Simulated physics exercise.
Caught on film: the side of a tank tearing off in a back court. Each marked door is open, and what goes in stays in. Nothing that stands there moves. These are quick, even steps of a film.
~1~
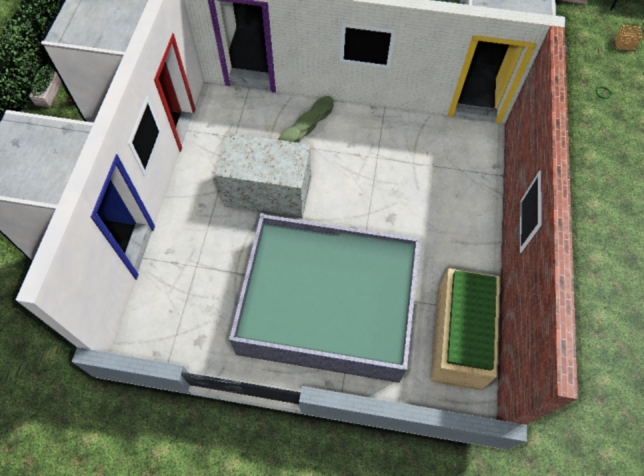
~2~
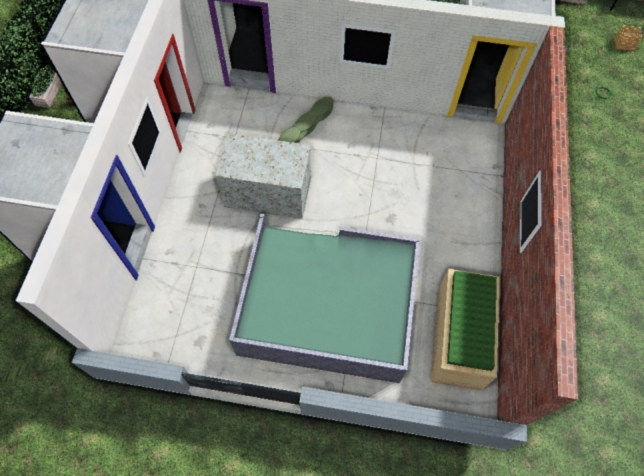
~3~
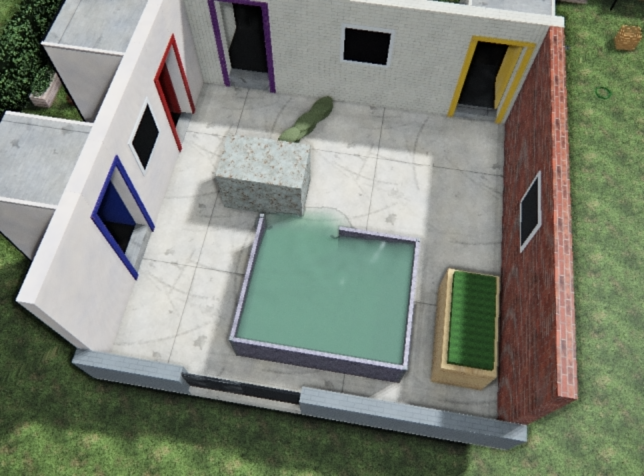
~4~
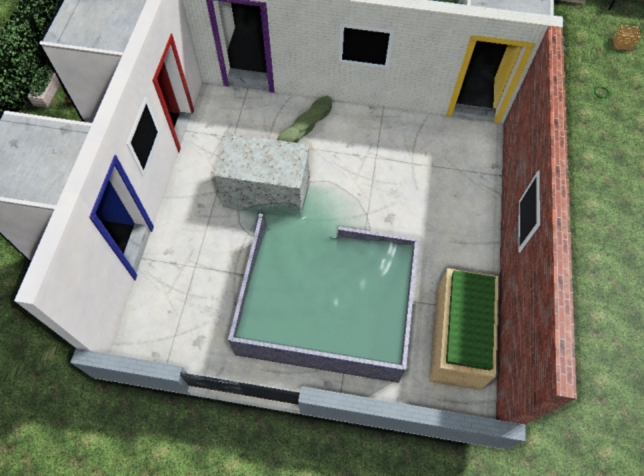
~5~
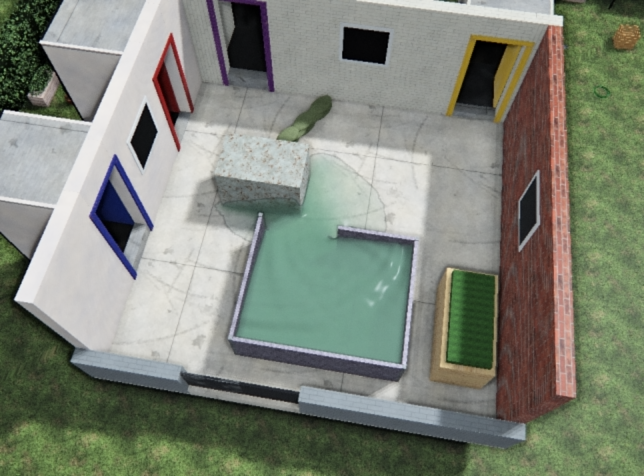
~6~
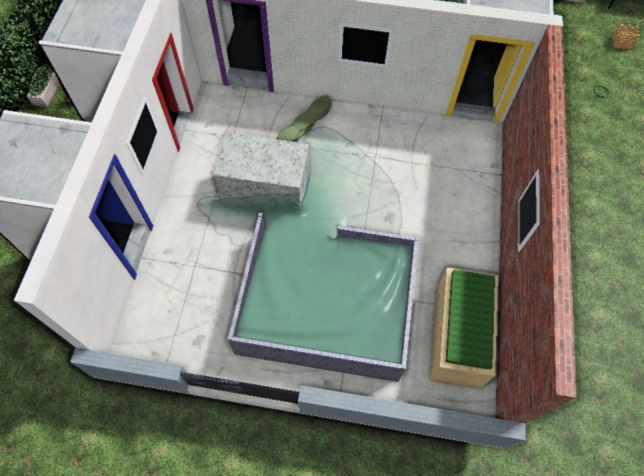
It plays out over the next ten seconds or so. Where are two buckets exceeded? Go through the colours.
In the end: The purple door stays under that; the red door takes more than that; the yellow door takes more than that; the blue door stays under that.
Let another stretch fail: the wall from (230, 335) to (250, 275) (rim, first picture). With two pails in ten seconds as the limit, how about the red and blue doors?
Then: The red one goes over; the blue one goes over.
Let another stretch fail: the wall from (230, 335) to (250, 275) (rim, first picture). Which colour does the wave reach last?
Last comes the yellow door.
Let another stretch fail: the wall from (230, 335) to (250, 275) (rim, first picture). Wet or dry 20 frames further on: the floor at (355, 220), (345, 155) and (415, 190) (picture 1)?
One after the other: Not flooded, clear, no water.
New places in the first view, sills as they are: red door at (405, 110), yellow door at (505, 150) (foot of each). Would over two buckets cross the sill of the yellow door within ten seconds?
My reading: Yellow door is over.
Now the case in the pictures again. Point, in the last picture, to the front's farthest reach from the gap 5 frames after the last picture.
Near (414, 111).
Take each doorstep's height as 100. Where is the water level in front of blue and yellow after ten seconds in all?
In turn 30 and 100 per cent.
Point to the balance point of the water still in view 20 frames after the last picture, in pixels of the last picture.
At about (329, 240).
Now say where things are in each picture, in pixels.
In the first frame, still water in the open tank at (329, 289).
In the second frame, the front is at a hidden place, out from the gap on the open tank's far side.
In the third frame, water pours out on the open tank's far side and has run to (266, 214).
In the fourth frame, water pours out on the open tank's far side and has run to (333, 187).
In the fifth frame, water pours out on the open tank's far side and has run to (329, 158).
In the sixth frame, water pours out on the open tank's far side and has run to (328, 131).
A moment on, water covers 35 % of the floor; the purple door not reached, the red door not reached, the yellow door not reached, the blue door wet at the sill, nothing in.
Next, water covers 55 % of the floor; the purple door wet at the sill, nothing in, the red door wet at the sill, nothing in, the yellow door wet at the sill, nothing in, the blue door under two buckets in.
Then, water covers 75 % of the floor; the purple door wet at the sill, nothing in, the red door wet at the sill, nothing in, the yellow door over two buckets in, the blue door under two buckets in.
Later, water covers 95 % of the floor; the purple door wet at the sill, nothing in, the red door under two buckets in, the yellow door far over two buckets in, the blue door under two buckets in.
In the end, water covers 95 % of the floor; the purple door wet at the sill, nothing in, the red door over two buckets in, the yellow door far over two buckets in, the blue door under two buckets in.
